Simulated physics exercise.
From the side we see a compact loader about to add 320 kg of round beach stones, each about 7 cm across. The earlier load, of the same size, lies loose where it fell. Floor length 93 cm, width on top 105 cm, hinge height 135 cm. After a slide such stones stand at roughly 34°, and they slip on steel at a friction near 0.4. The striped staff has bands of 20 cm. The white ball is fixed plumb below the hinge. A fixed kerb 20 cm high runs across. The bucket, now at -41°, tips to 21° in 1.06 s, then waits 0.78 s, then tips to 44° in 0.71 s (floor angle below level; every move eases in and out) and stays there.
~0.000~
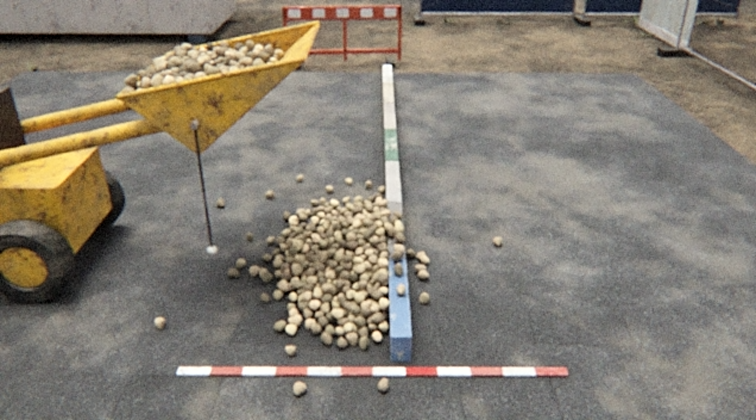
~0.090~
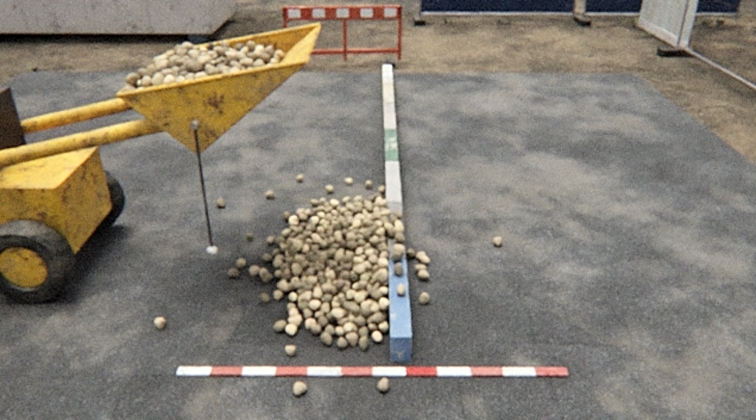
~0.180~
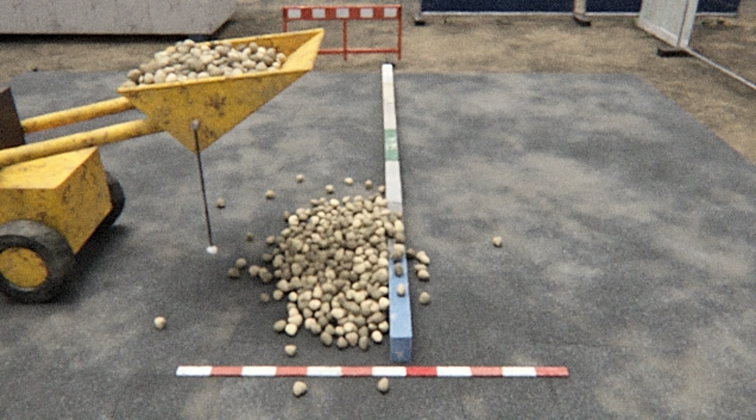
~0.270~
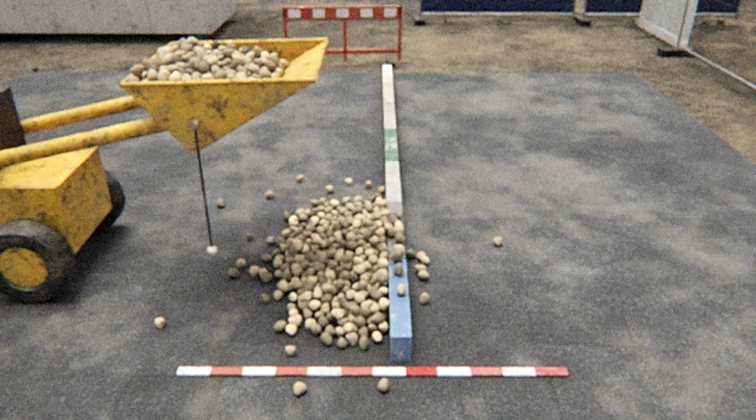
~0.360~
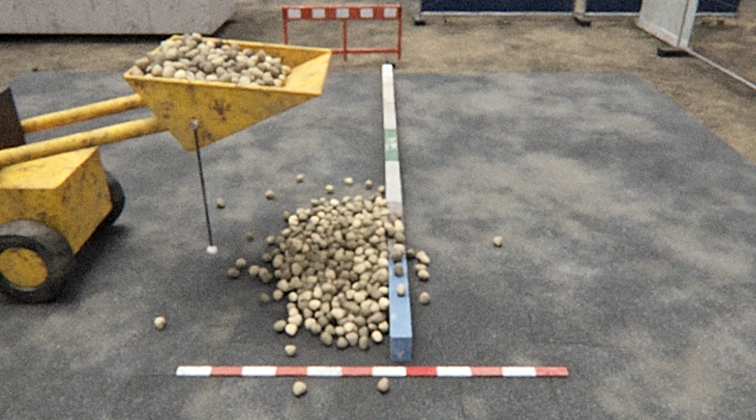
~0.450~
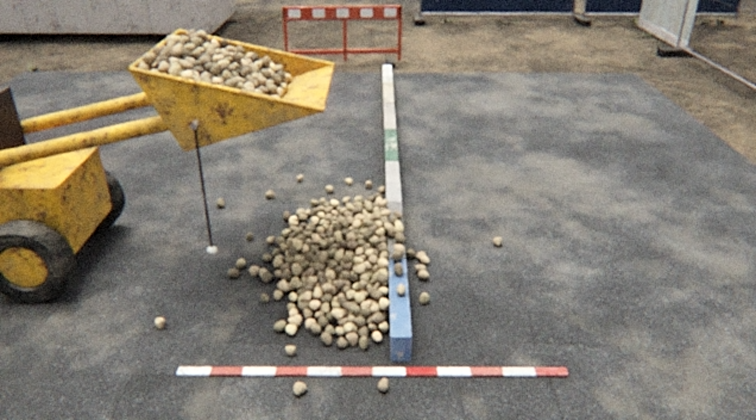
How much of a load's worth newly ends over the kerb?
Some 31 per cent is added.
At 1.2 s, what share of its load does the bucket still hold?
About 95 per cent.
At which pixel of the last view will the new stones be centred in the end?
Their middle is at about (372, 244).
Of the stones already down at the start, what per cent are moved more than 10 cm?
About 10 per cent.
After 0.8 s the floor is at 12°; in per cent of one load, 100 in the bucket, 99 on this side of the kerb, 1 over the kerb; the foremost stones are at (428, 260).
After 1.2 s the floor is at 21°; in per cent of one load, 93 in the bucket, 106 on this side of the kerb, 1 over the kerb; the foremost stones are at (428, 260).
After 3.0 s the floor is at 44°; in per cent of one load, 0 in the bucket, 168 on this side of the kerb, 32 over the kerb; the foremost stones are at (567, 252).
After 5.5 s the floor is at 44°; in per cent of one load, 0 in the bucket, 168 on this side of the kerb, 32 over the kerb; the foremost stones are at (567, 252). Net gain over the kerb, 31.
